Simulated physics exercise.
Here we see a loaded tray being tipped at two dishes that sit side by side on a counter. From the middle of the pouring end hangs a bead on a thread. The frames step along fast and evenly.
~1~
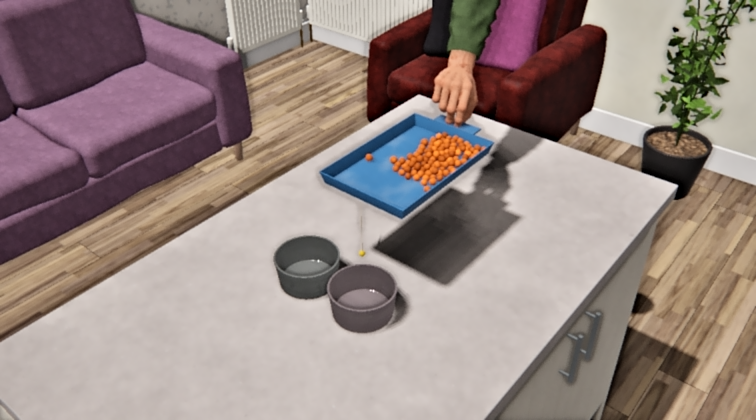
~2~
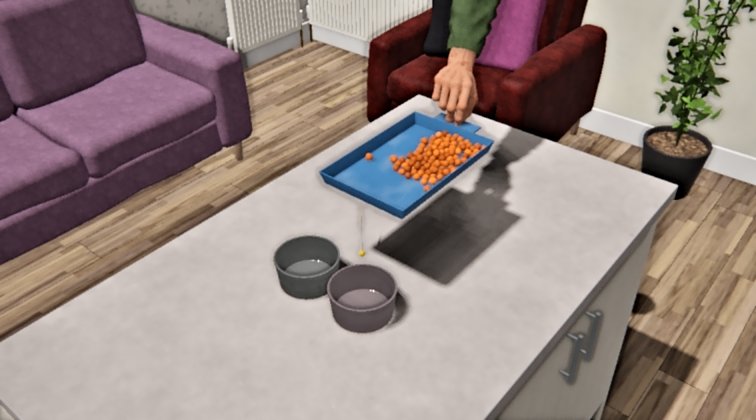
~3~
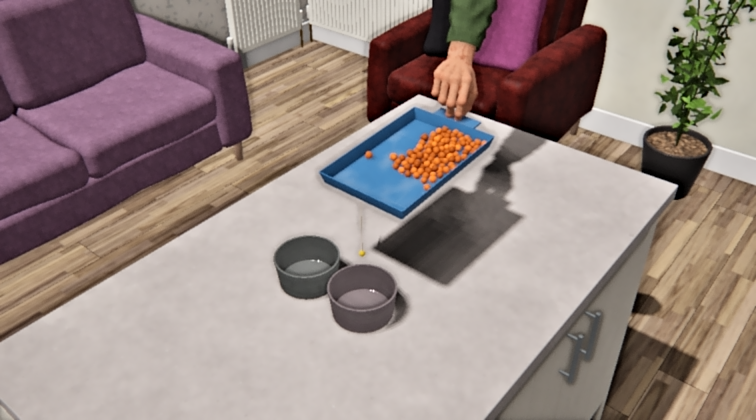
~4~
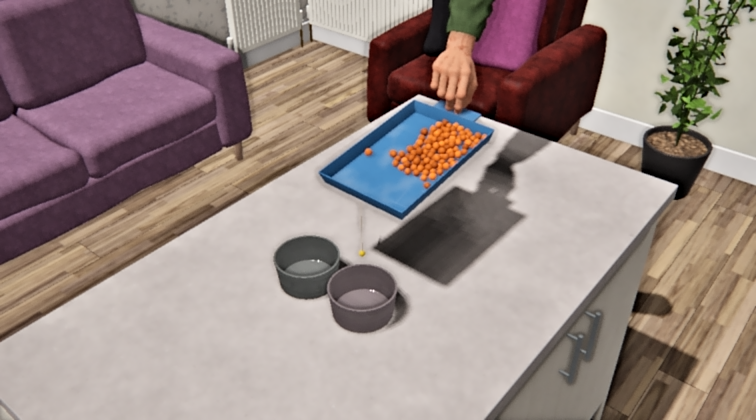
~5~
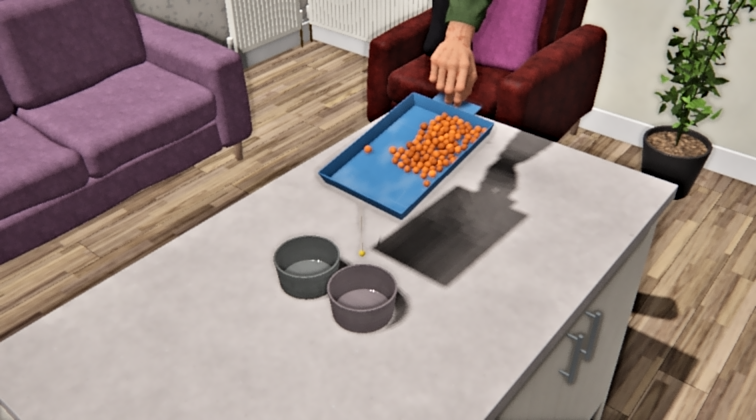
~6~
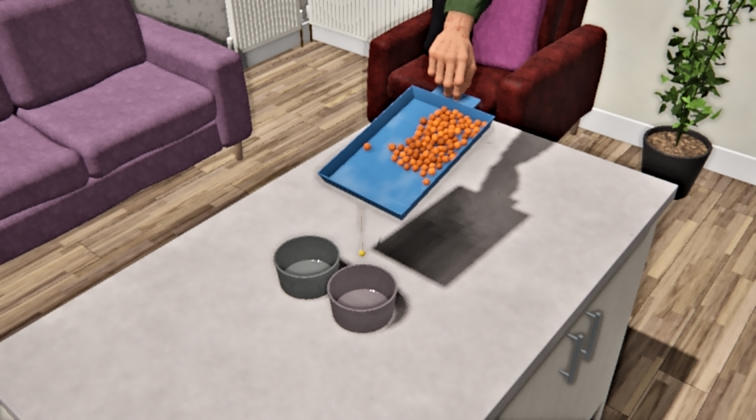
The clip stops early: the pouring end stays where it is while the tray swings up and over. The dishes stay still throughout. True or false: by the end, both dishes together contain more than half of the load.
True.
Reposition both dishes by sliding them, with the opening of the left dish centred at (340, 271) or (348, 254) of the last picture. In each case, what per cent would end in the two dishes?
Around 90 and around 20 per cent, in that order.
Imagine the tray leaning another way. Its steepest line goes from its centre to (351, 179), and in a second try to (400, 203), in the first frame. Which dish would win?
Taking them in order: Left side, followed by right side.
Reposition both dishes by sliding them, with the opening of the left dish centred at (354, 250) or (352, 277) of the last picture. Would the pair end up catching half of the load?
Well, not up to half at the first spot and in excess of half at the second.
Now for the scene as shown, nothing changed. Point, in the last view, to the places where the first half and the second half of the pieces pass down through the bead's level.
I'd put it at roughly (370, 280), and after that at roughly (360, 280).
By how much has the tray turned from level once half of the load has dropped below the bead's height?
Near 105 degrees.
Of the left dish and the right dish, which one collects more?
That is the right one.
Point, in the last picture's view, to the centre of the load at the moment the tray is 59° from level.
Somewhere about (381, 188).
Shortly afterwards, tray tipped steeply; all but a few on the tray; only a few in the right dish; only a few in the left dish; only a few in the air.
Next, tray tipped right over; near half on the tray; near a quarter in the right dish; only a few in the left dish; a little outside both; near a quarter in the air.
Some moments later, tray tipped past a quarter turn; near two thirds in the right dish; a little in the left dish; near a quarter outside both.
In the end, tray tipped past a quarter turn; near two thirds in the right dish; a little in the left dish; near a quarter outside both.
